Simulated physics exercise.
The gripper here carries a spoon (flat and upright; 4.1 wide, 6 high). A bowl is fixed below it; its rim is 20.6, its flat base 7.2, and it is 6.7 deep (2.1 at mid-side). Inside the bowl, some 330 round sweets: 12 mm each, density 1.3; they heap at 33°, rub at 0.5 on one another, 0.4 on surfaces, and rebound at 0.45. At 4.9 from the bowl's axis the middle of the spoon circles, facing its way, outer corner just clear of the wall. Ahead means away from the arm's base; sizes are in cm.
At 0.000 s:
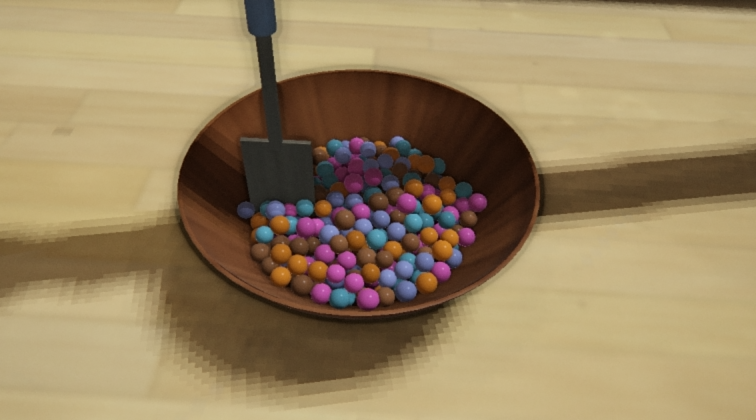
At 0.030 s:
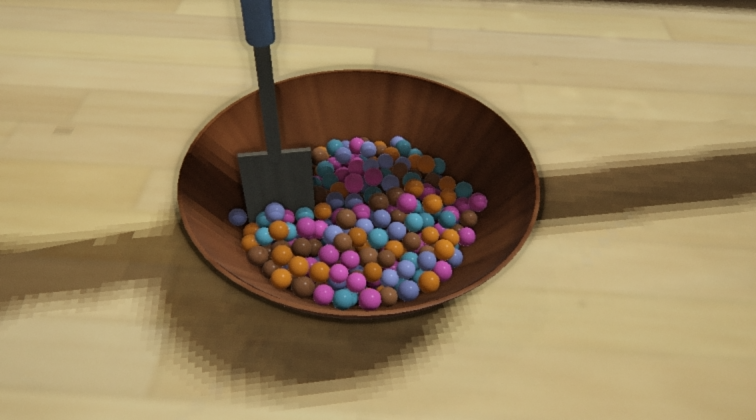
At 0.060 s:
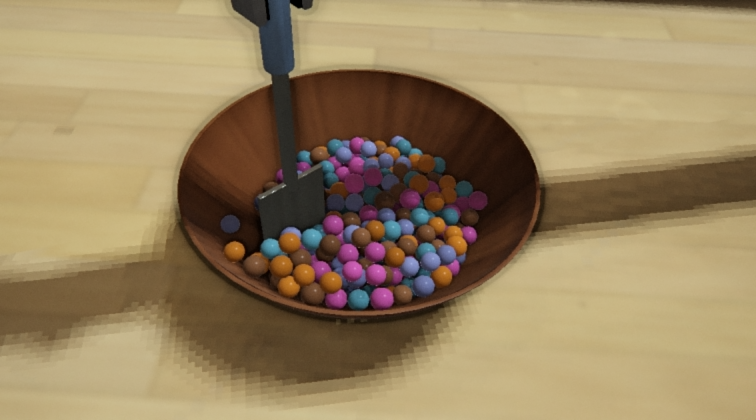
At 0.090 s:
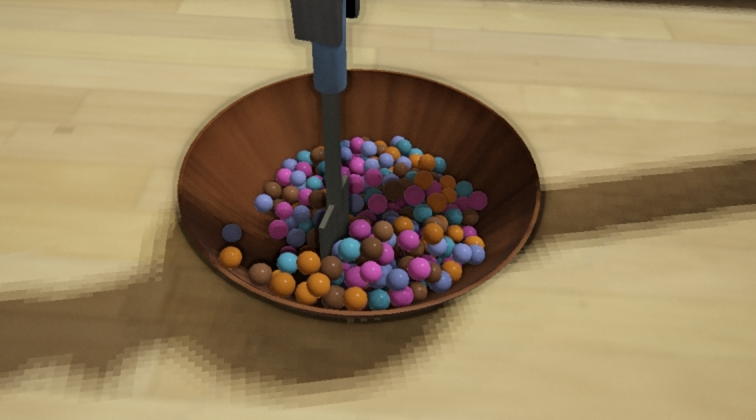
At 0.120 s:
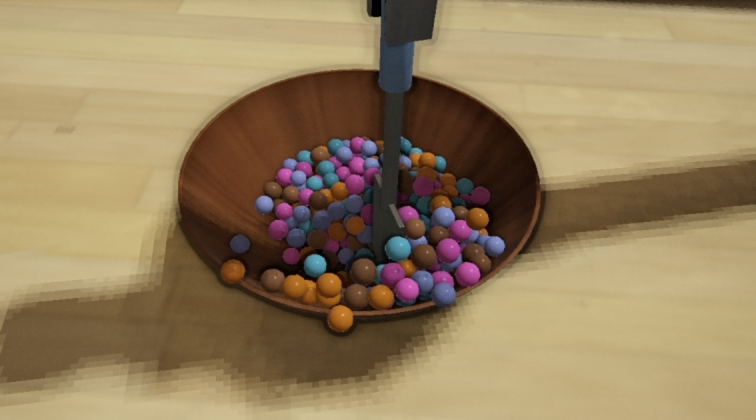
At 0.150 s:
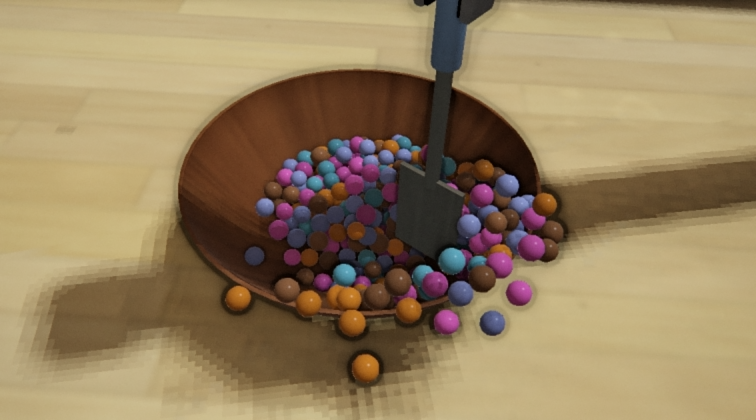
On a pale wooden surface, a brown bowl holds a heap of small multicoloured balls, with a flat-bladed tool upright at its left side. The gripper sweeps the blade along the near side toward the right, pushing the balls together, and several orange, pink and blue ones spill over the rim.
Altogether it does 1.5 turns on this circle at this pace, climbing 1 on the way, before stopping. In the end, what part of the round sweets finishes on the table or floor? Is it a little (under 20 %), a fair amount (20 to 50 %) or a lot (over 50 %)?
A fair amount, 20 to 50 %.
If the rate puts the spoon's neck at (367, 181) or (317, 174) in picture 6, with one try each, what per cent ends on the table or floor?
Around 20 and 5 per cent respectively.
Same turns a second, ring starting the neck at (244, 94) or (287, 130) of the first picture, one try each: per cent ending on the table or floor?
First try about 5 per cent, second try about 40 per cent.
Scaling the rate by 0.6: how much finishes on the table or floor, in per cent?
Roughly 15 per cent.
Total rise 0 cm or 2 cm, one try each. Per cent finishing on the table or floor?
Some 45 and 35 per cent.
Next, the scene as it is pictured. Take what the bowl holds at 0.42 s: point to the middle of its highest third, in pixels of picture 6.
Centre, approx.: (317, 228).
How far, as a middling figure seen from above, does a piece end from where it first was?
Reading: Around 10 cm.
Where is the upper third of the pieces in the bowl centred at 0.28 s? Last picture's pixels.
Around (328, 118).
After 0.28 s, 294° round, highest piece 13 above the table; 246 in the bowl, 16 on the table or floor, 65 in flight or on the tool.
After 0.42 s, 83° round, highest piece 11 above the table; 214 in the bowl, 83 on the table or floor, 30 in flight or on the tool.
After 0.68 s, 180° round, highest piece 6 above the table; 209 in the bowl, 118 on the table or floor.
After 1.38 s, 180° round, highest piece 5 above the table; 209 in the bowl, 118 on the table or floor.
In the end, 209 in the bowl, 118 on the table or floor. That is 36 % on the table or floor.
